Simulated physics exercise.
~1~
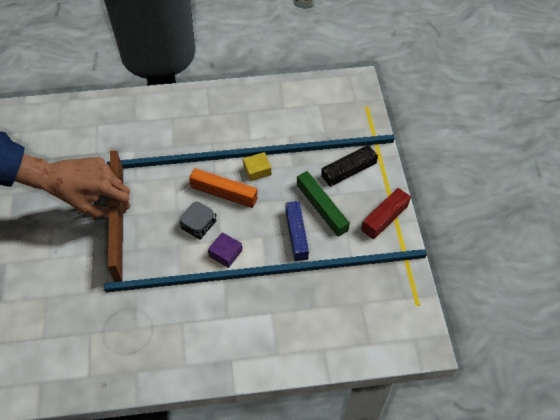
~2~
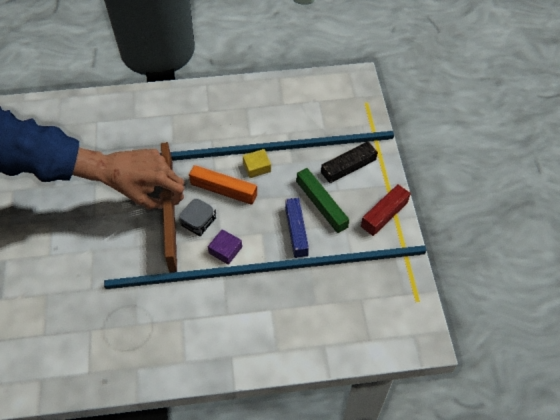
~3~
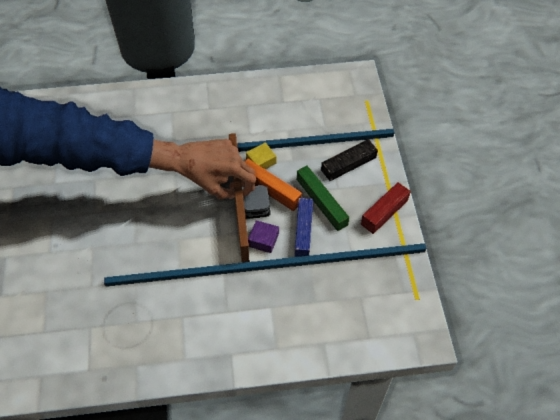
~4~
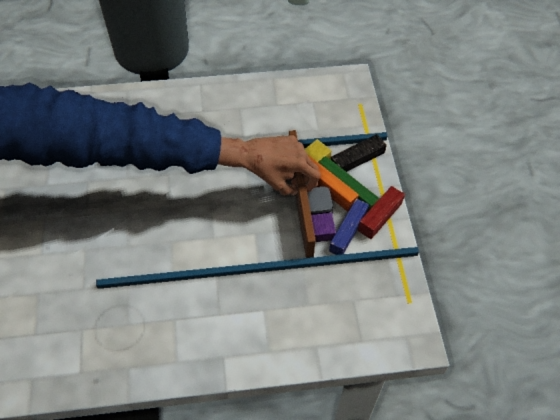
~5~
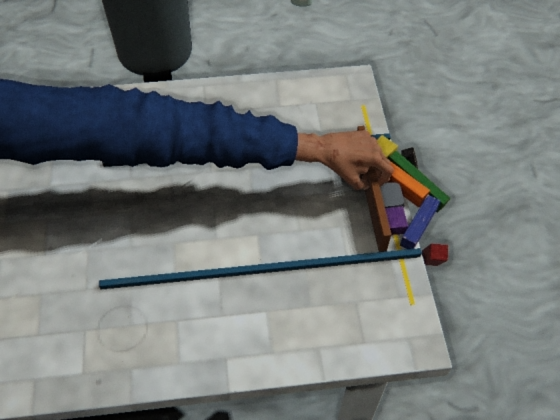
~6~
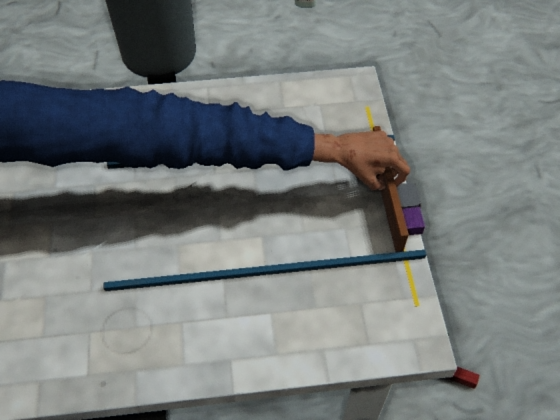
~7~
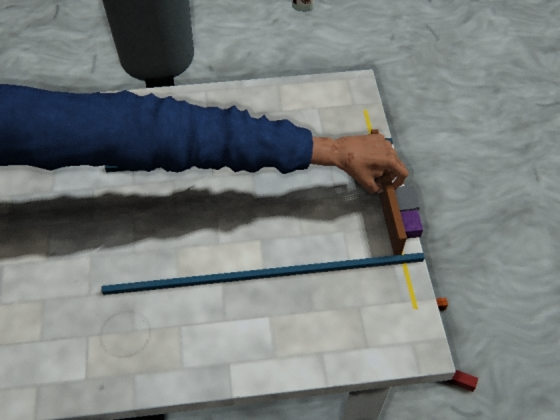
The clip opens on a pale tiled tabletop where a hand holds a brown board upright at the left of eight scattered coloured sticks and blocks, between two blue rails. The hand pushes the board right, gathering the orange stick, grey block and purple block first. The pieces bunch together near the yellow tape, then the red, black and green ones are shoved over the table's right edge. The board stops around the tape. At the end, the grey and purple blocks remain beside it, while the other six have gone over, the red one lying below near the corner.
